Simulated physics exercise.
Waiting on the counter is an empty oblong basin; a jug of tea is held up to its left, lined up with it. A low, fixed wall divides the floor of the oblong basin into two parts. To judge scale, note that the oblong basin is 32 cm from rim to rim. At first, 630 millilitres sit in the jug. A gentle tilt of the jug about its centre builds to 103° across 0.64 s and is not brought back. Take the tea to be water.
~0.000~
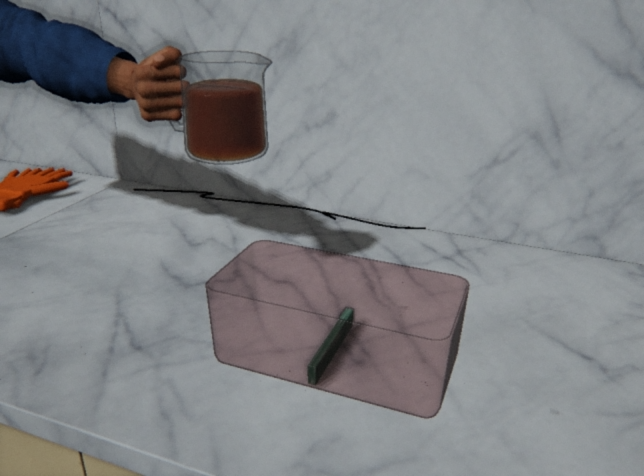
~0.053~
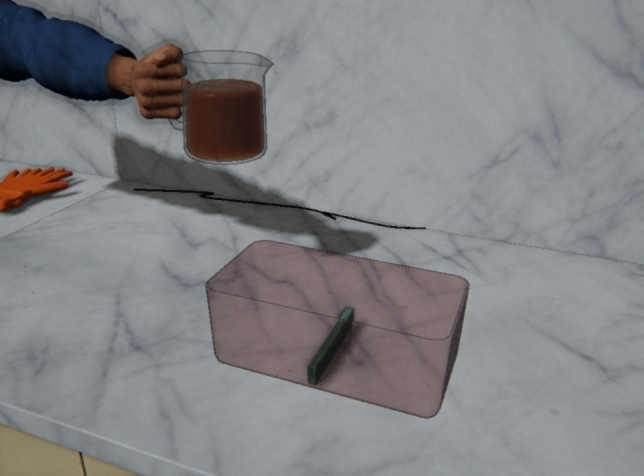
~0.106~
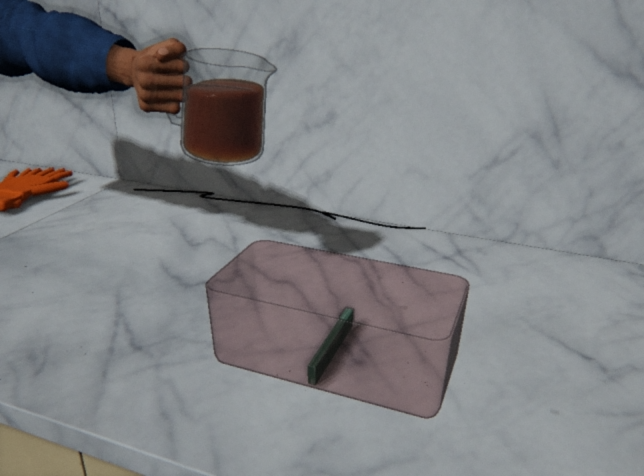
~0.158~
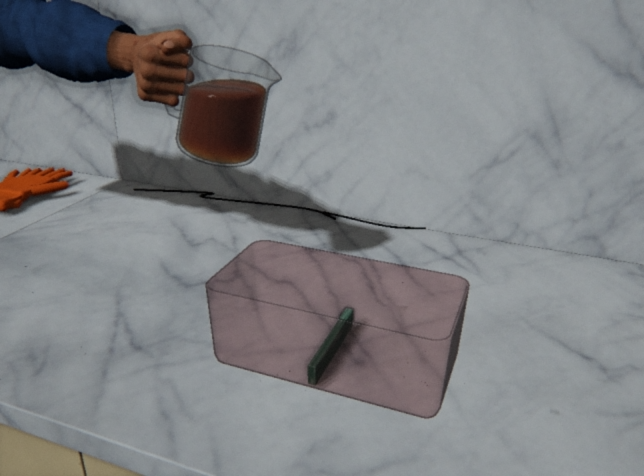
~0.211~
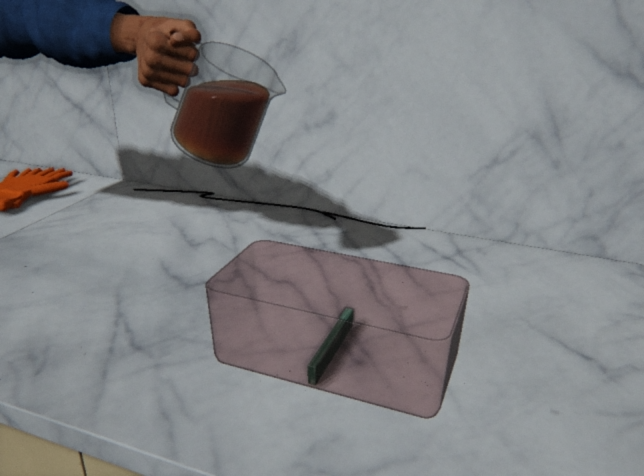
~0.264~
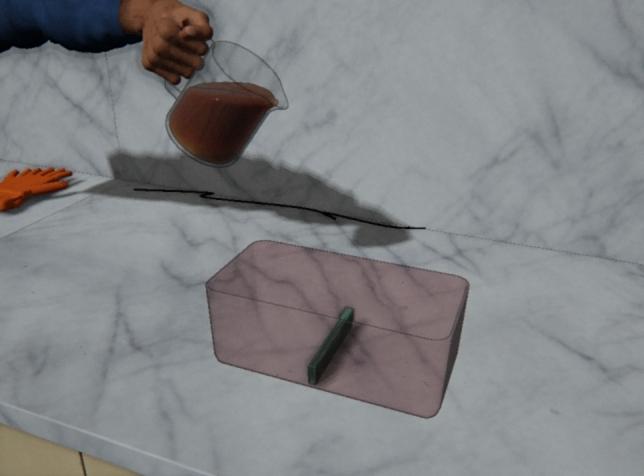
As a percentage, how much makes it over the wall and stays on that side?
Some 67 per cent makes it over and stays.
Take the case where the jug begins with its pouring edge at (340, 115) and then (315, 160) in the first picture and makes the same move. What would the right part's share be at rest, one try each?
80 and 90 %.
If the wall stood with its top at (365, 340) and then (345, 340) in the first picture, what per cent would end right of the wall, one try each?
Result: 10 per cent, then 20 per cent.
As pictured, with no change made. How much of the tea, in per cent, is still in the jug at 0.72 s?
Roughly 22 percent remains.
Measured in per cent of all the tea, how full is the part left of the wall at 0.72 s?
The left part holds close to 12 per cent.
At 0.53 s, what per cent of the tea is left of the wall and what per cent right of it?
About 2 % left, 0 % right.
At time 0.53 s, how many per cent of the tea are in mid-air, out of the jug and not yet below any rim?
It comes to about 30 percent.
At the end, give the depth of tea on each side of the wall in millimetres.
Some 10 mm on the left and 18 mm on the right.
Then, 0.53 s in, the tilt is 95° and 67 per cent is still to pour, 2 is left of the wall and 0 right of it.
Then, 0.72 s in, the tilt is 103° and 23 per cent is still to pour, 12 is left of the wall and 34 right of it.
Then, 0.92 s in, the tilt is 103° and 7 per cent is still to pour, 18 is left of the wall and 65 right of it.
Then, 1.14 s in, the tilt is 103° and 1 per cent is still to pour, 29 is left of the wall and 66 right of it.
Finally, 32 per cent lies left of the wall, 67 right of it and 2 outside.
